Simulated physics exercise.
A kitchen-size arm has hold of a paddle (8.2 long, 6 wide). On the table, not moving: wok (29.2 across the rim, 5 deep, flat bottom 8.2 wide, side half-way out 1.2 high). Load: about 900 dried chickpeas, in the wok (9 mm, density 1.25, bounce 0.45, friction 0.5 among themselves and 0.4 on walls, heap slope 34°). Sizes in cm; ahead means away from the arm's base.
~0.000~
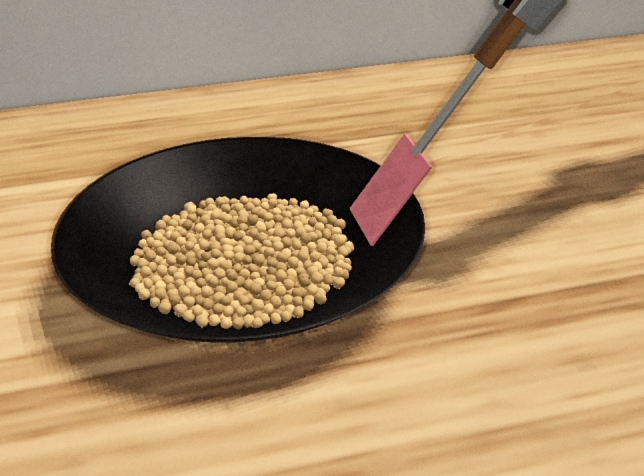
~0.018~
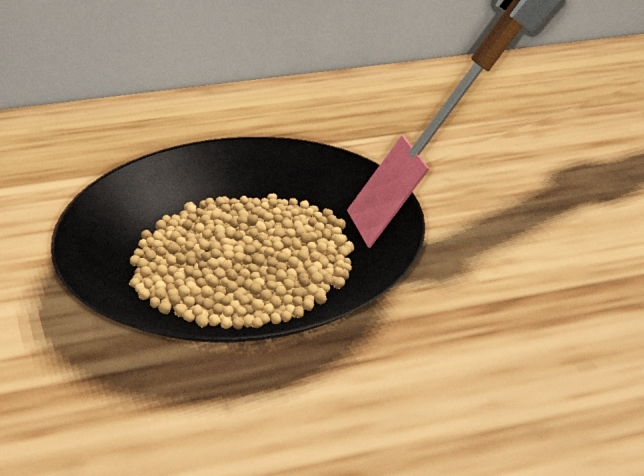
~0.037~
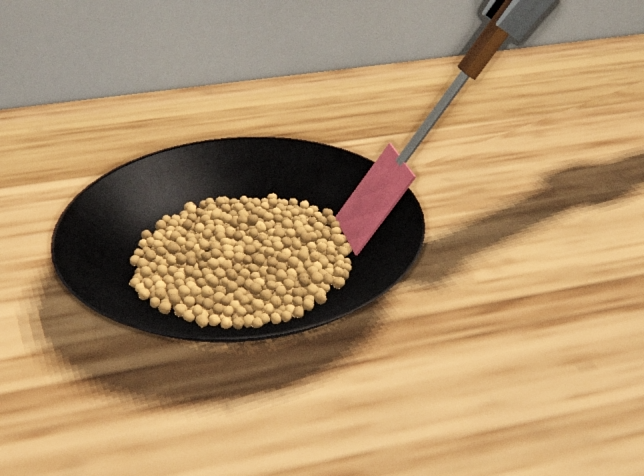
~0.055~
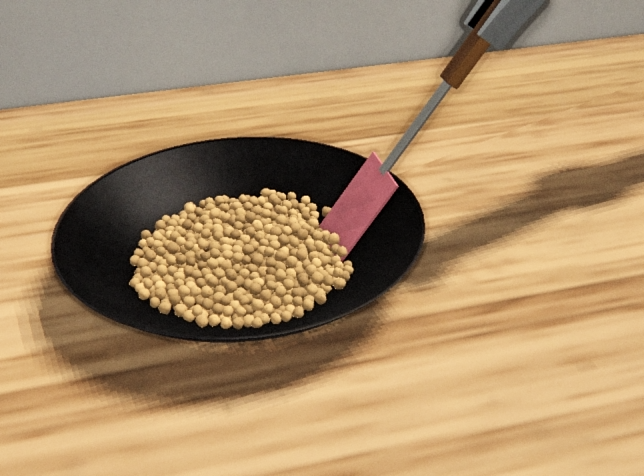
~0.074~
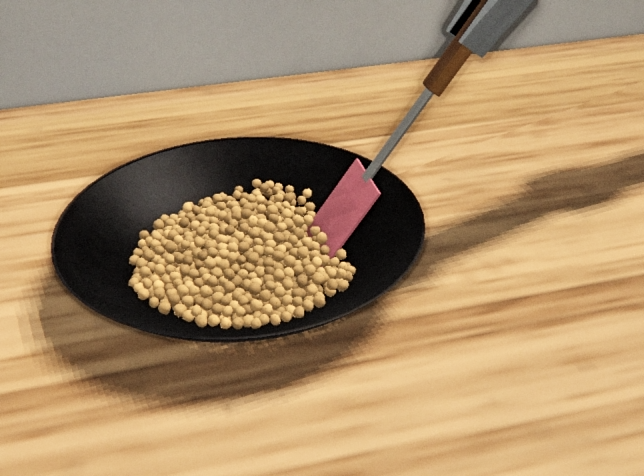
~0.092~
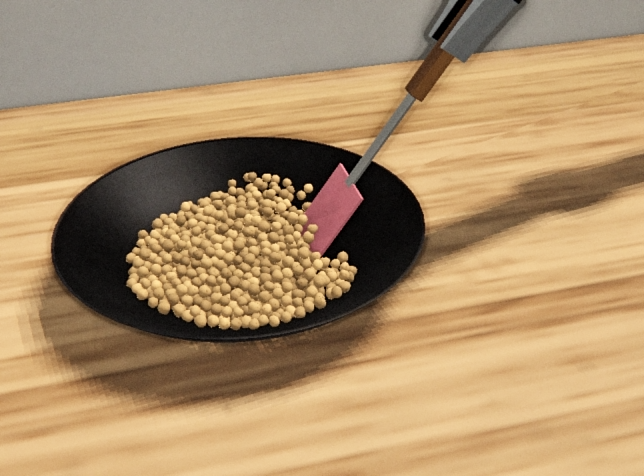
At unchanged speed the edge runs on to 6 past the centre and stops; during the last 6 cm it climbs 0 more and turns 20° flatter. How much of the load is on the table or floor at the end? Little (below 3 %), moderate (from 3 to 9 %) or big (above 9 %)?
On the table or floor the share is little, below 3 %.
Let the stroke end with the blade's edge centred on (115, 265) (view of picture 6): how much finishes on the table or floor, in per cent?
Some 15 per cent.
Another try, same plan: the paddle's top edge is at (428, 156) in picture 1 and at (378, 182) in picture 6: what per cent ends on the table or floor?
About 0 per cent.
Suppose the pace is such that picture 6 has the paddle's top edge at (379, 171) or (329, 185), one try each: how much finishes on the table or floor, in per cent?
About 0 and 0 per cent.
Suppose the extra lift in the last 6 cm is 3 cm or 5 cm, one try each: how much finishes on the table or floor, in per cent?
About 0 and 5 per cent.
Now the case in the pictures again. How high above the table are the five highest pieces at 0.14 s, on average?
Some 6 cm.
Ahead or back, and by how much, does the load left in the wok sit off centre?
About 4.5 cm ahead.
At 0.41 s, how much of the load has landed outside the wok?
Roughly 0 per cent.
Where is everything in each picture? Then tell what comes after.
The paddle top edge at (418, 150), sloping 54°; upper third of the load around (241, 246), from x 135 to 350, top at y 200; 900 in the wok, in the first picture.
The paddle top edge at (415, 151), sloping 54°; upper third of the load around (241, 246), from x 135 to 350, top at y 200, in the second picture.
The paddle top edge at (402, 159), sloping 54°; upper third of the load around (241, 246), from x 135 to 345, top at y 200, in the third picture.
The paddle top edge at (385, 168), sloping 54°; upper third of the load around (247, 243), from x 135 to 350, top at y 195, in the fourth picture.
The paddle top edge at (368, 175), sloping 54°; upper third of the load around (247, 241), from x 135 to 350, top at y 185, in the fifth picture.
The paddle top edge at (351, 181), sloping 54°; upper third of the load around (240, 239), from x 130 to 350, top at y 175; 900 in the wok, in the sixth picture.
After 0.14 s, sloping 54°, highest piece 8 above the table; 900 in the wok.
After 0.18 s, sloping 45°, highest piece 14 above the table; 899 in the wok, 1 on the blade or in flight.
After 0.41 s, sloping 34°, highest piece 18 above the table; 899 in the wok, 1 on the blade or in flight.
After 1.46 s, sloping 34°, highest piece 6 above the table; 899 in the wok, 1 on the table or floor.
In the end, 899 in the wok, 1 on the table or floor. That is 0 % on the table or floor.
